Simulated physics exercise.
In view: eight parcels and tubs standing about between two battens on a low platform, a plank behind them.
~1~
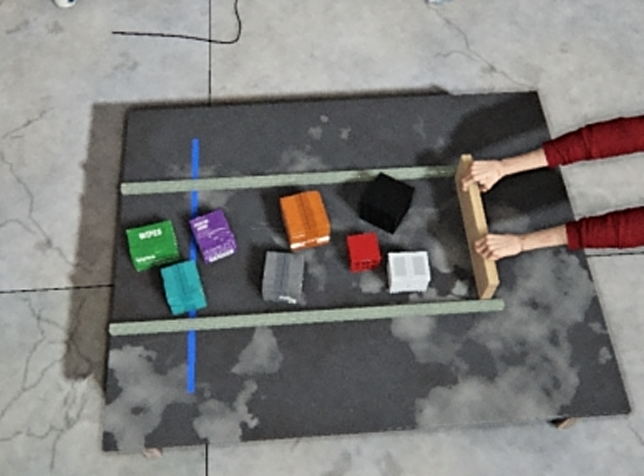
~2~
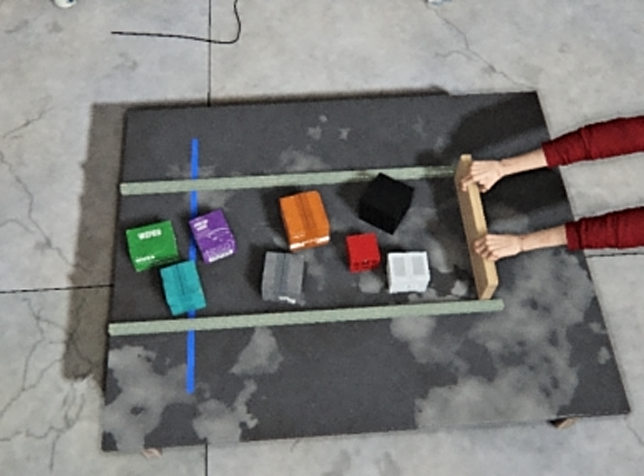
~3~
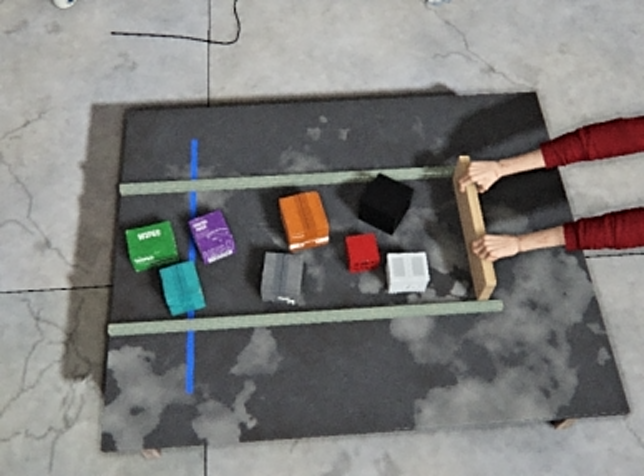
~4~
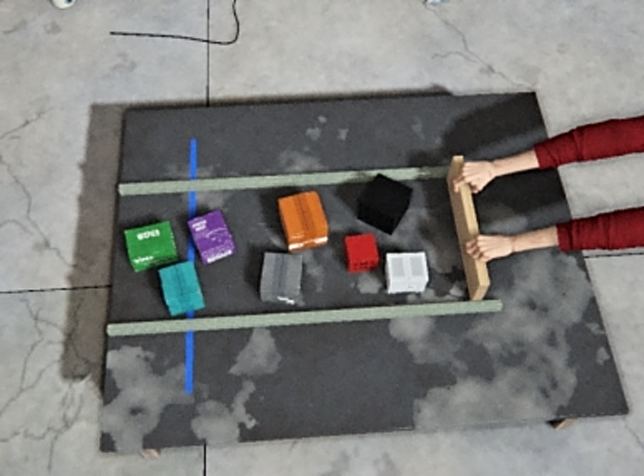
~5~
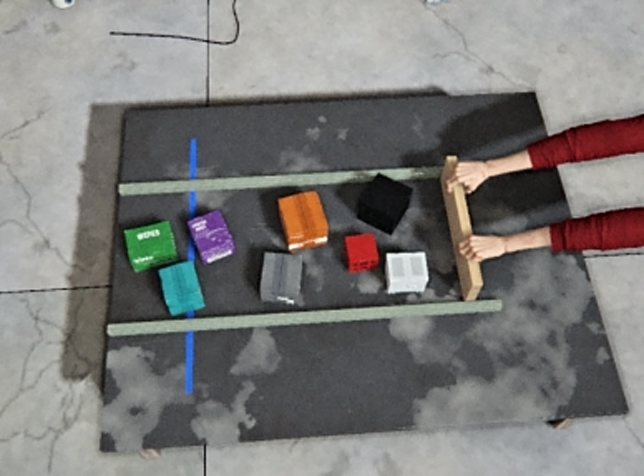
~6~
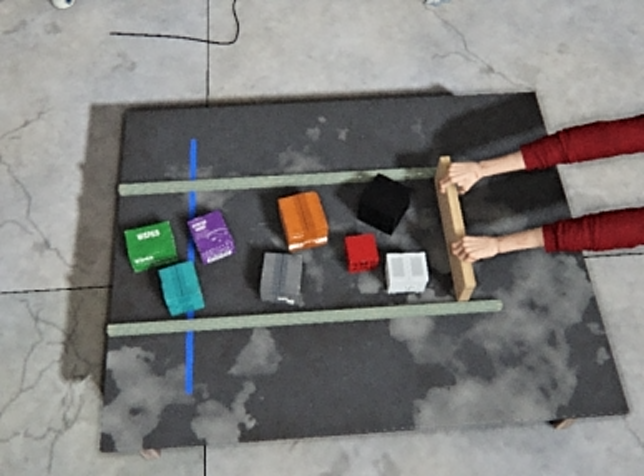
At the start, eight colored boxes and containers sit scattered between two pale strips on a dark platform, with two red-sleeved hands gripping a wooden plank at the right. The hands then slide the plank a short way left, closer to the white and black items, while the boxes stay practically still.
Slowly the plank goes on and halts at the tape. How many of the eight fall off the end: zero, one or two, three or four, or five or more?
The number that fall off is three or four.
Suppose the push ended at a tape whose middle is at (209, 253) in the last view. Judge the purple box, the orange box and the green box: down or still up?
The purple box falls, the orange box stays on, the green box is lost.
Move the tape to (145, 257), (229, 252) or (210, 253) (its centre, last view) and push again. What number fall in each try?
Try by try, 5, 1 and 2.
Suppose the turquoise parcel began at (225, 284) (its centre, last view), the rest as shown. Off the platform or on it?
Then it goes over.
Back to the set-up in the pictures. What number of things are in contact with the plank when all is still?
It touches 3.
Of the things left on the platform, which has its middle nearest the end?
Foremost is the orange box.
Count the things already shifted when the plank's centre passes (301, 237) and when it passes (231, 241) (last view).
The counts are 6 and 8.
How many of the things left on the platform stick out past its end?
That would be 1.
Early on, none off yet; green box at rest near (152, 247); turquoise parcel at rest near (182, 289); purple box at rest near (212, 237).
A while later, none off yet; green box travelled a little near (141, 246); turquoise parcel at rest near (182, 289); purple box travelled about its own width near (180, 238).
Finally, the number that fall off is three or four; lost, purple box, turquoise parcel and green box.
